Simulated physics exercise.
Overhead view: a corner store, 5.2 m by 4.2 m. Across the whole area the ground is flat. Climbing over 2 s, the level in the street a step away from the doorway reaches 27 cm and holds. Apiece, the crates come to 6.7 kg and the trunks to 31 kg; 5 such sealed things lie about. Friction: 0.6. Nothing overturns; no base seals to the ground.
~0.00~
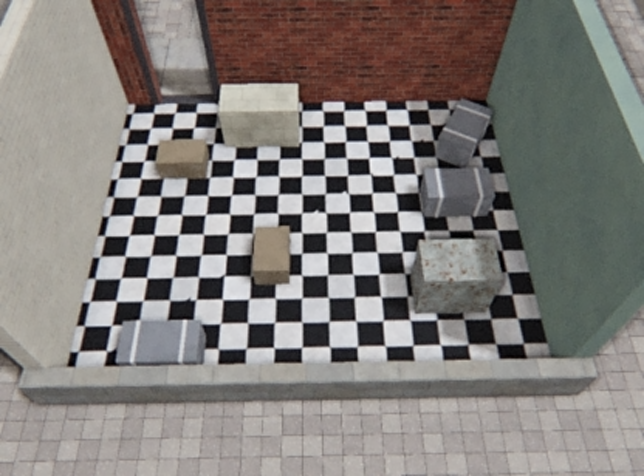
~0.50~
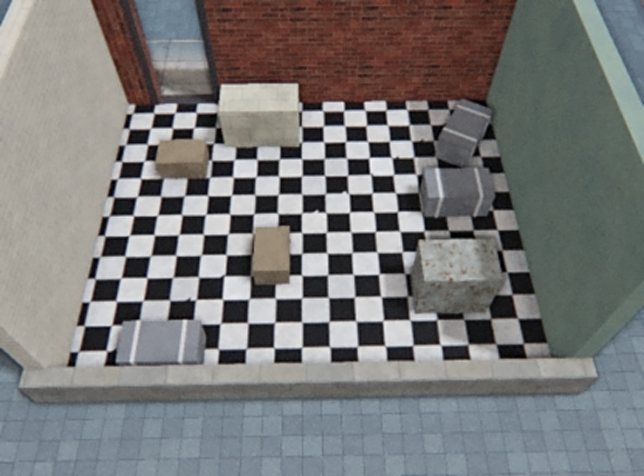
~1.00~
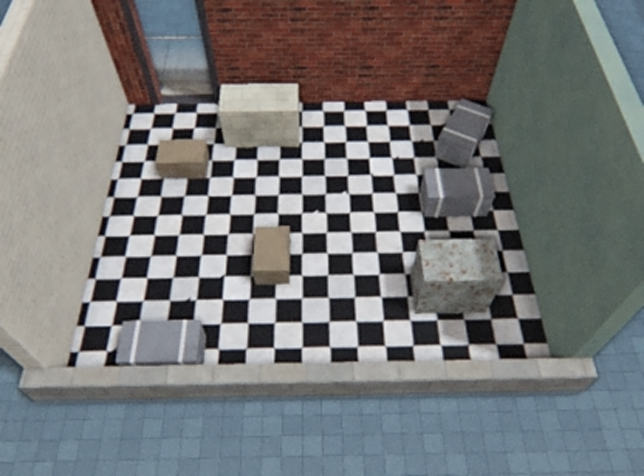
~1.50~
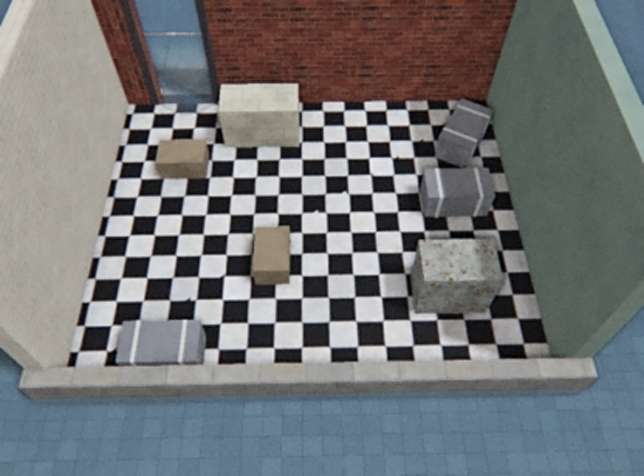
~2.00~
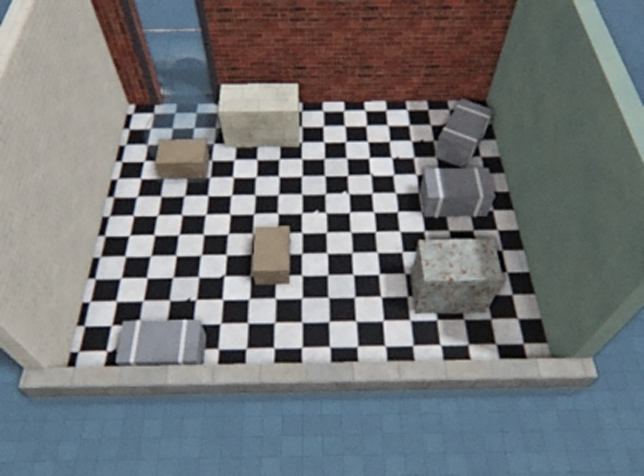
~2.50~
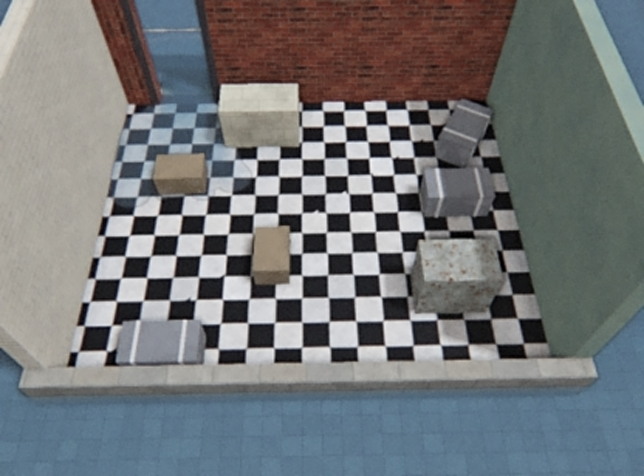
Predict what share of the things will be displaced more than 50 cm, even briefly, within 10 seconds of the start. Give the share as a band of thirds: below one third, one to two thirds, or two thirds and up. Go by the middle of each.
It's going to be somewhere in the middle, I reckon.
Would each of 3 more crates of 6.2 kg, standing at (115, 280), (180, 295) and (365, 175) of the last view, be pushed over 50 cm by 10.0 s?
The first one tops the mark, the next tops the mark, and the last tops the mark.
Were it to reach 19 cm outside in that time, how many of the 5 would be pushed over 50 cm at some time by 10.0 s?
In that case the number is 3.
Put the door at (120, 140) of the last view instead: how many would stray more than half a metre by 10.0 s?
Count: 3.
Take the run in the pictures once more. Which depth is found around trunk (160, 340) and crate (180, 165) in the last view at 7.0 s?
Roughly 8 and 8 cm.
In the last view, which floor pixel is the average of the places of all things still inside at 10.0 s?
They average out to somewhere around (433, 217).
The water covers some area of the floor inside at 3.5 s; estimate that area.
About 7.5 m2.
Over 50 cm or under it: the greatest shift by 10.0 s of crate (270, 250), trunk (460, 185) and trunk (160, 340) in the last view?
In that order: Above the mark, below the mark, above the mark.
After 3.5 s 1 of 5 are over 50 cm from their spots; 1 afloat.
After 4.5 s 1 of 5 are over 50 cm from their spots; 1 afloat.
After 7.0 s 3 of 5 are over 50 cm from their spots; 2 afloat.
After 10.0 s 3 of 5 are over 50 cm from their spots, and 3 have been at some point; 3 afloat.
